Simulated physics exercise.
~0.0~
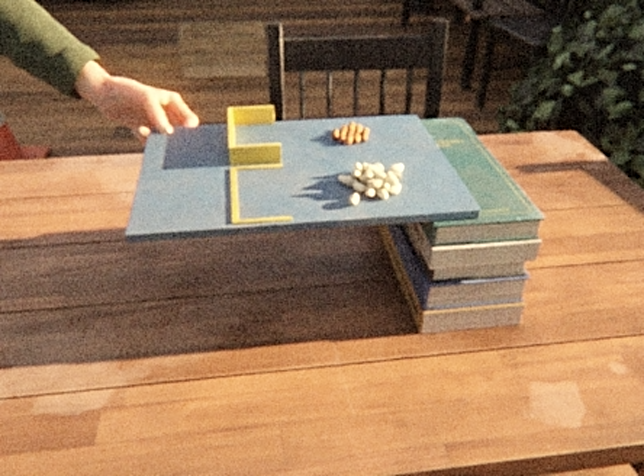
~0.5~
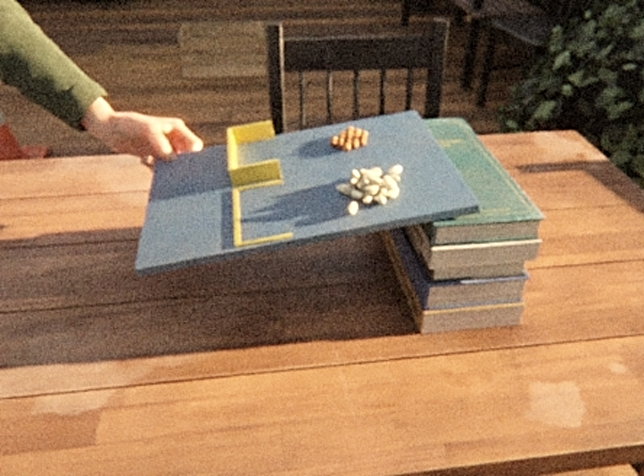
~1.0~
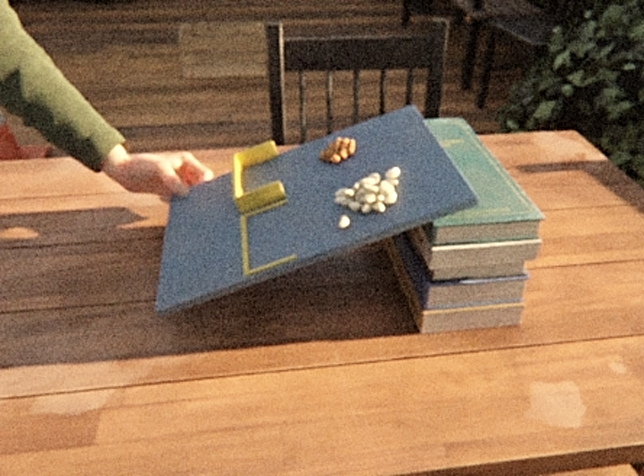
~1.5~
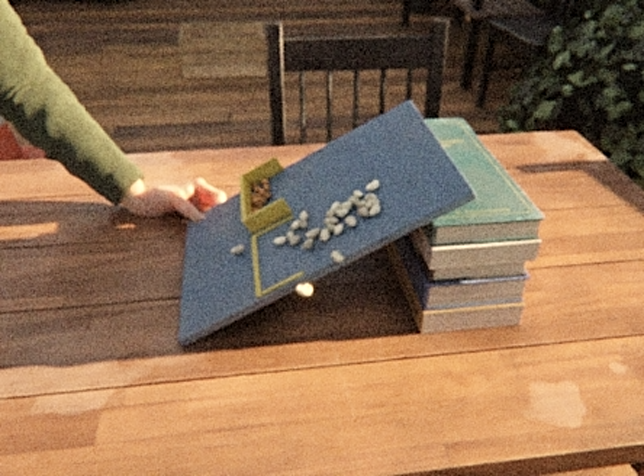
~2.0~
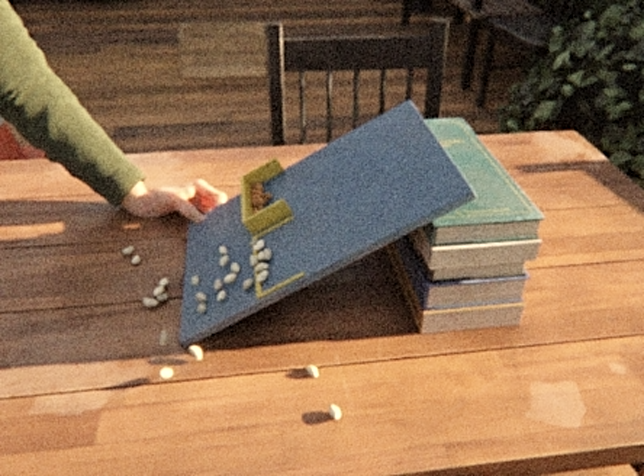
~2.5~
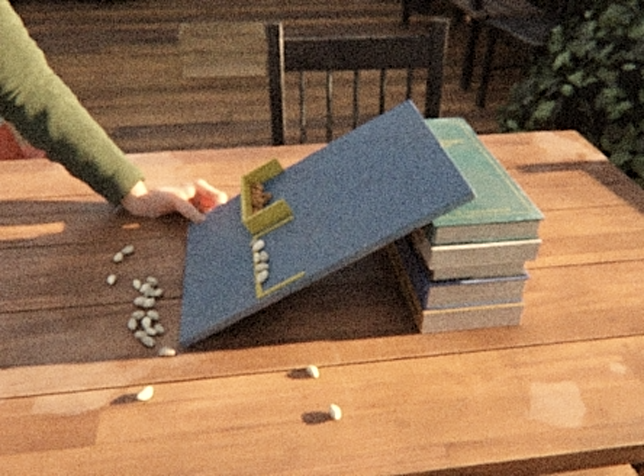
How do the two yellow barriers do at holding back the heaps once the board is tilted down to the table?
The nearer, low strip fails to hold most of the white pieces, which pass it and end up on the table, with only a few left behind it. The farther, taller fence stops the brown pieces and keeps them gathered behind it.
